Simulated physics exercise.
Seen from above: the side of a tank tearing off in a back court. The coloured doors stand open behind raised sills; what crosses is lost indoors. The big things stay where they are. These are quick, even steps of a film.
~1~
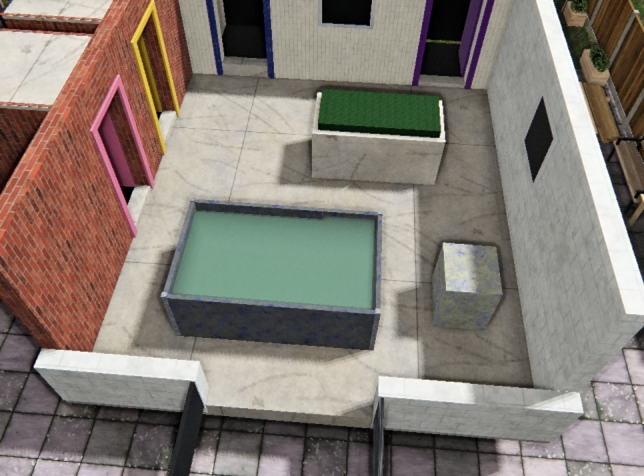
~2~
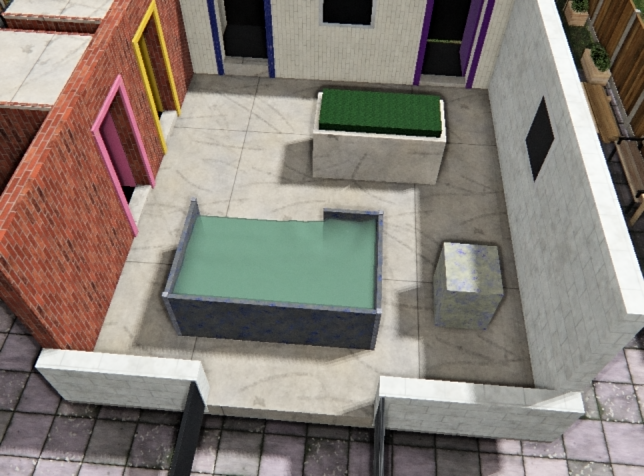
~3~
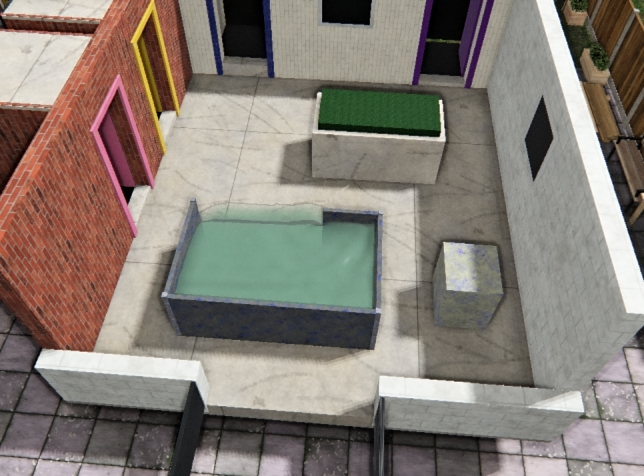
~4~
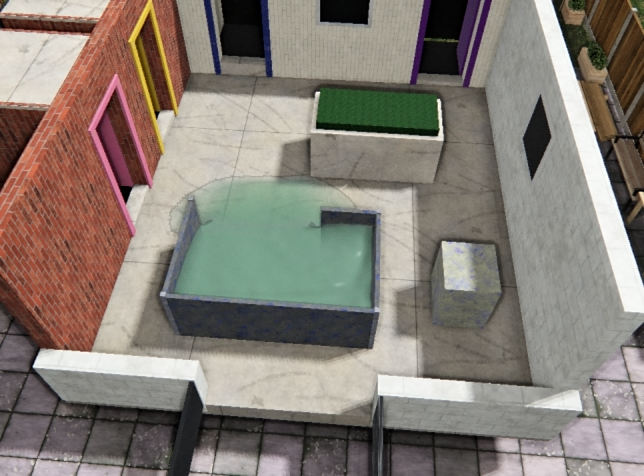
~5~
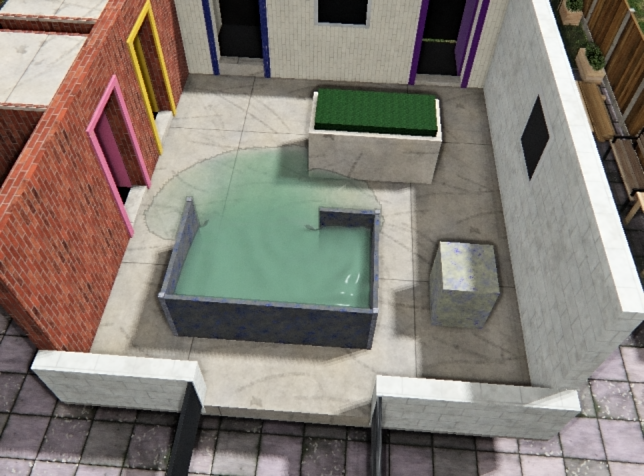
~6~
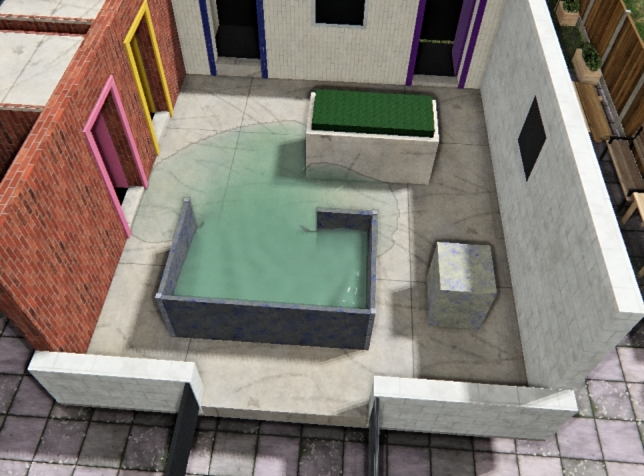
Green water in a dark rectangular tank sits still, seen from above in a walled court, until most of the tank's far side gives way. Around it are a red brick wall with pink and yellow doorframes at left, a white planter topped with green behind, and a mottled block at right. The water pours through the gap and spreads thinly across the pale floor, while the view shifts very slightly.
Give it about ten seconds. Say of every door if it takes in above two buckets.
The purple door takes more than that; the blue door takes more than that; the pink door takes more than that; the yellow door takes more than that.
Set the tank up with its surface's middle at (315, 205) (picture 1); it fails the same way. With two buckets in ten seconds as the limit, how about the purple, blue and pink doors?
The purple one passes that mark; the blue one lets more in; the pink one lets less in.
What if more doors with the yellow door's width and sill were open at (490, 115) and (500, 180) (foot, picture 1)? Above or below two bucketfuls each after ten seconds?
In turn: Lets more in, stays under.
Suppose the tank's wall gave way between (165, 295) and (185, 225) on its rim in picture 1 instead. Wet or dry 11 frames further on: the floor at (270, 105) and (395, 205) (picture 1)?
In turn: Flooded, clear.
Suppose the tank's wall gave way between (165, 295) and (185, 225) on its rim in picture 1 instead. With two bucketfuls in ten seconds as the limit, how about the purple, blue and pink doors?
The purple door passes that mark; the blue door keeps below it; the pink door floods.
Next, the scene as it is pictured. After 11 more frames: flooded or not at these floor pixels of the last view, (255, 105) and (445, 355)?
In turn: Under water, free of water.
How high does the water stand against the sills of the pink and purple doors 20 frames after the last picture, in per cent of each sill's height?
Roughly 70 per cent, then 50 per cent.
A moment on, water covers 45 % of the floor; the purple door not reached, the blue door under two buckets in, the pink door wet at the sill, nothing in, the yellow door wet at the sill, nothing in.
Next, water covers 55 % of the floor; the purple door wet at the sill, nothing in, the blue door over two buckets in, the pink door under two buckets in, the yellow door under two buckets in.
Then, water covers 75 % of the floor; the purple door wet at the sill, nothing in, the blue door far over two buckets in, the pink door under two buckets in, the yellow door over two buckets in.
Later, water covers 90 % of the floor; the purple door over two buckets in, the blue door far over two buckets in, the pink door over two buckets in, the yellow door far over two buckets in.
In the end, water covers 95 % of the floor; the purple door over two buckets in, the blue door far over two buckets in, the pink door over two buckets in, the yellow door far over two buckets in.
